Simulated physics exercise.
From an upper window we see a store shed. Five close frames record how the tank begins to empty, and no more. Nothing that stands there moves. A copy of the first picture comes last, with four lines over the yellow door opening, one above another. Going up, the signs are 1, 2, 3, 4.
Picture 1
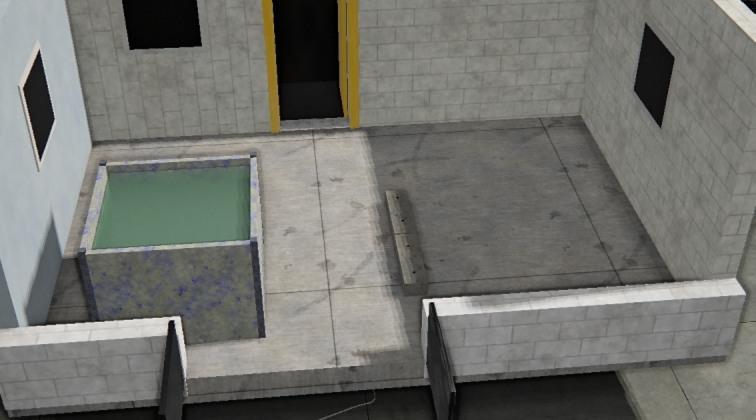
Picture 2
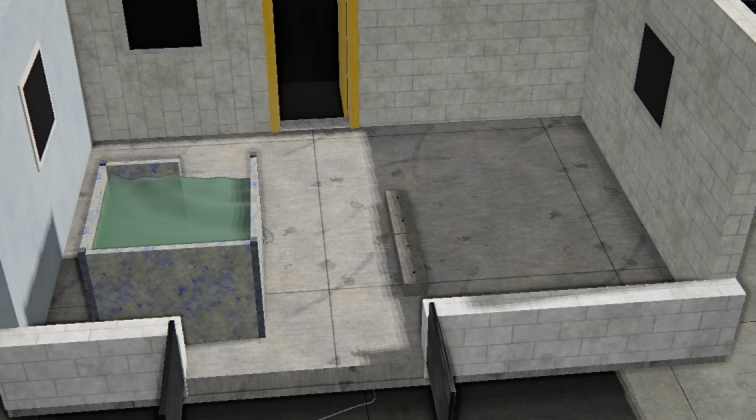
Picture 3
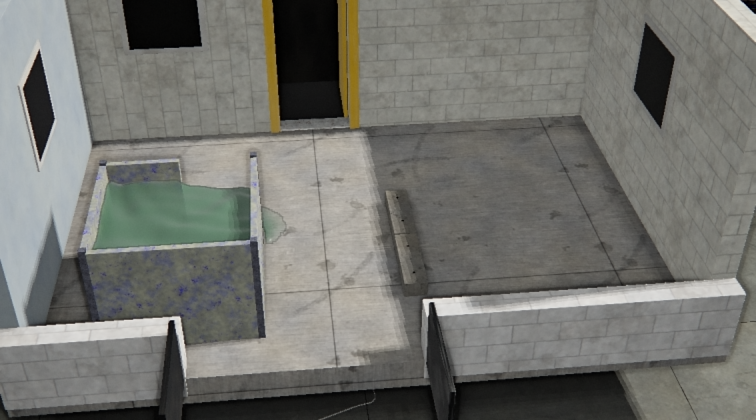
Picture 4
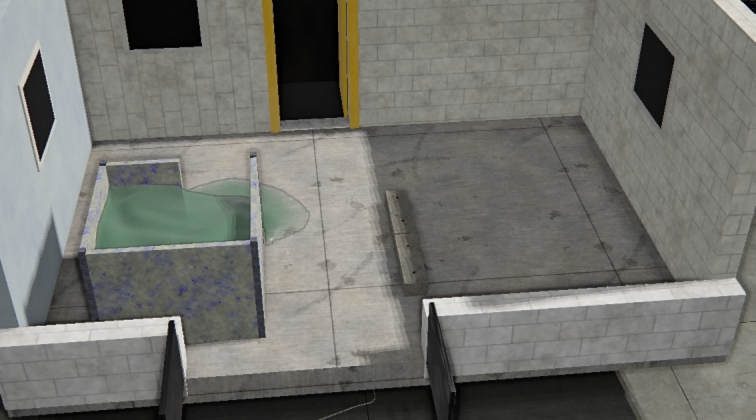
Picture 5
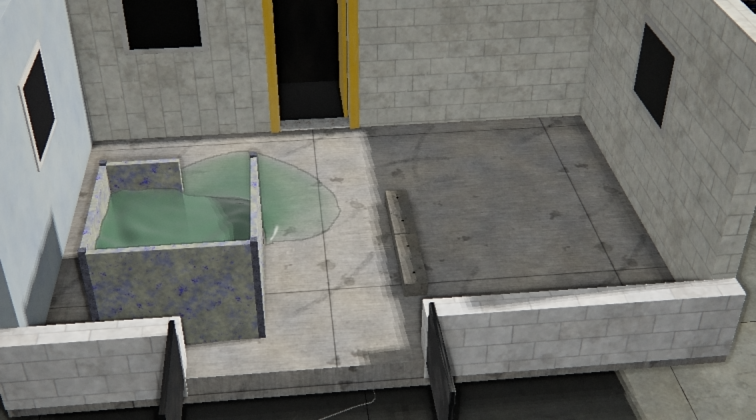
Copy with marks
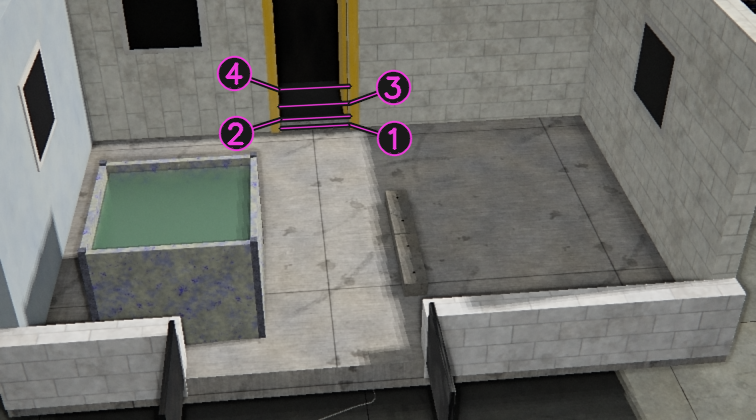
Green water drops in a stone tank and spreads across the pale floor beside it.
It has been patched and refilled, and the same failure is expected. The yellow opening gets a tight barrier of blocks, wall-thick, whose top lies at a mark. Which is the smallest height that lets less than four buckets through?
Mark 3.
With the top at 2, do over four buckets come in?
Yes.
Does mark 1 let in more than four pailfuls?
Yes.
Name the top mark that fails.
It is 2.
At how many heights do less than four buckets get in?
Two of the four.
On the marked copy, 1 at (315, 126); 2 at (315, 117); 3 at (314, 104); 4 at (314, 87); from the bottom up 1, 2, 3, 4.
For mark 1, dozens of bucketfuls pour in.
For mark 2, about 12 bucketfuls get in.
For mark 3, a splash gets over, under a bucket.
For mark 4, nothing gets over.
